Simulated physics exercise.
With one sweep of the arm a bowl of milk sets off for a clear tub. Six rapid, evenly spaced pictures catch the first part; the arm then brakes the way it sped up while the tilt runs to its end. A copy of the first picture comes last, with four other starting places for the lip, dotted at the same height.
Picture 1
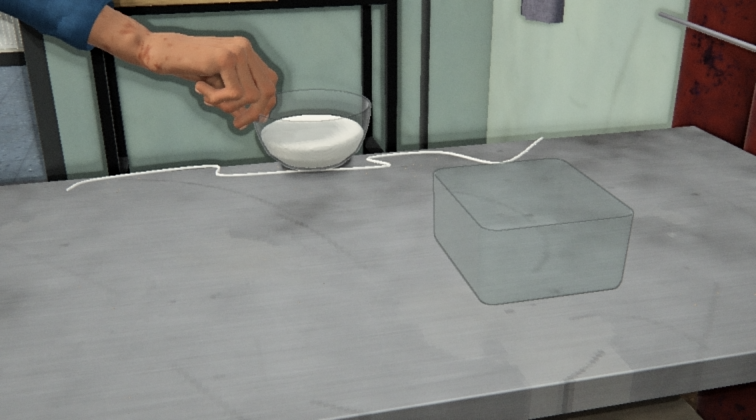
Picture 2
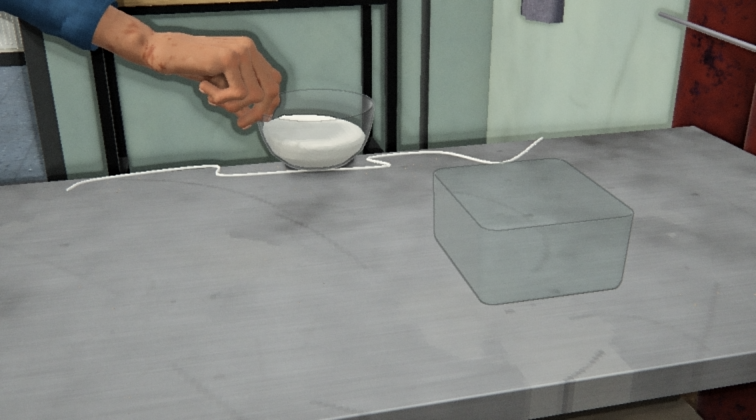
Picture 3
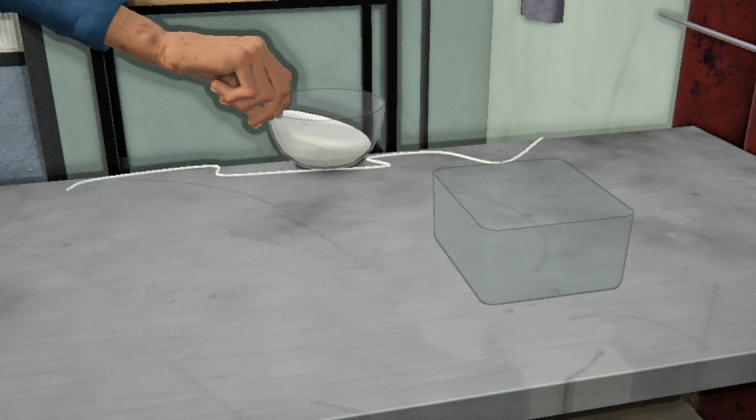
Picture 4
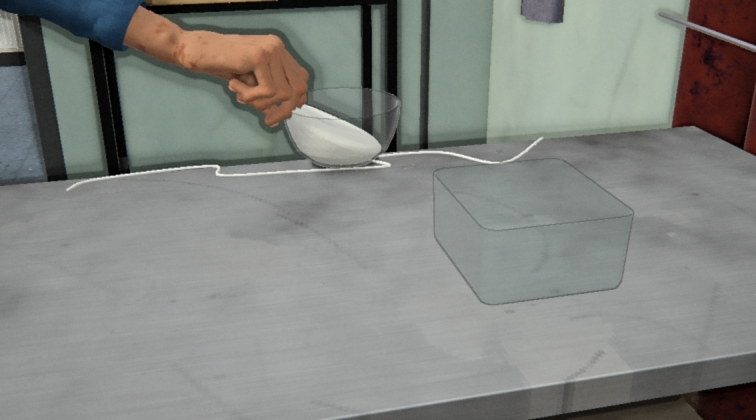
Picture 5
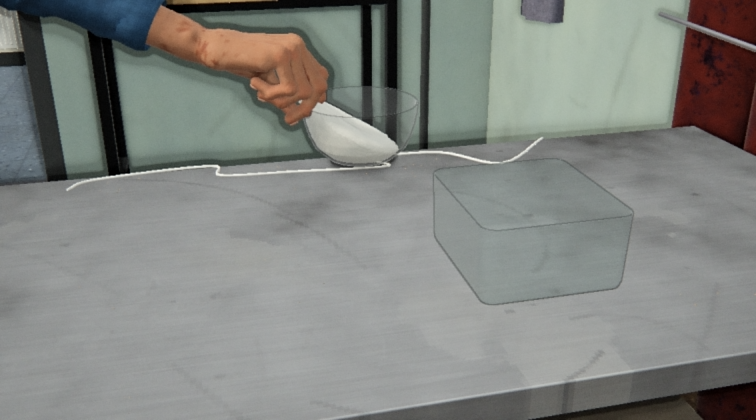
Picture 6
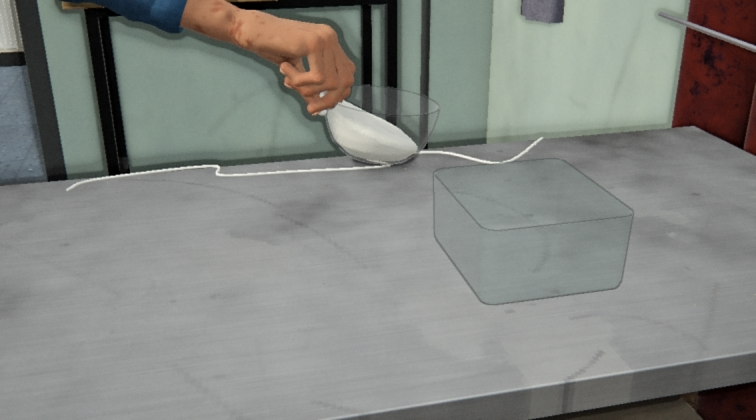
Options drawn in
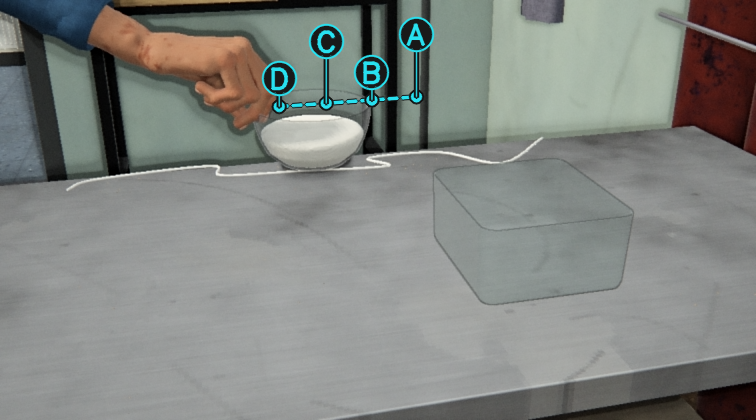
A hand slides a glass bowl of milk rightward along the table, the milk sloshing up its left side.
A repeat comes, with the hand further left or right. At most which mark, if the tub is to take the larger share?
C will do.
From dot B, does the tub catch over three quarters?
Yes, it does.
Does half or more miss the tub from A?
No.
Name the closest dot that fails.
It is D.
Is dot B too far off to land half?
No.
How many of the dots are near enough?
Three.
On the marked copy, A at (416, 96); B at (371, 100); C at (326, 103); D at (279, 106).
With A, about 79 % lands in the tub, 4 % falls short and 17 % goes beside or beyond.
With B, about 87 % lands in the tub, 10 % falls short and 3 % goes beside or beyond.
With C, about 67 % lands in the tub, 28 % falls short and 5 % goes beside or beyond.
With D, about 34 % lands in the tub, 62 % falls short and 4 % goes beside or beyond.
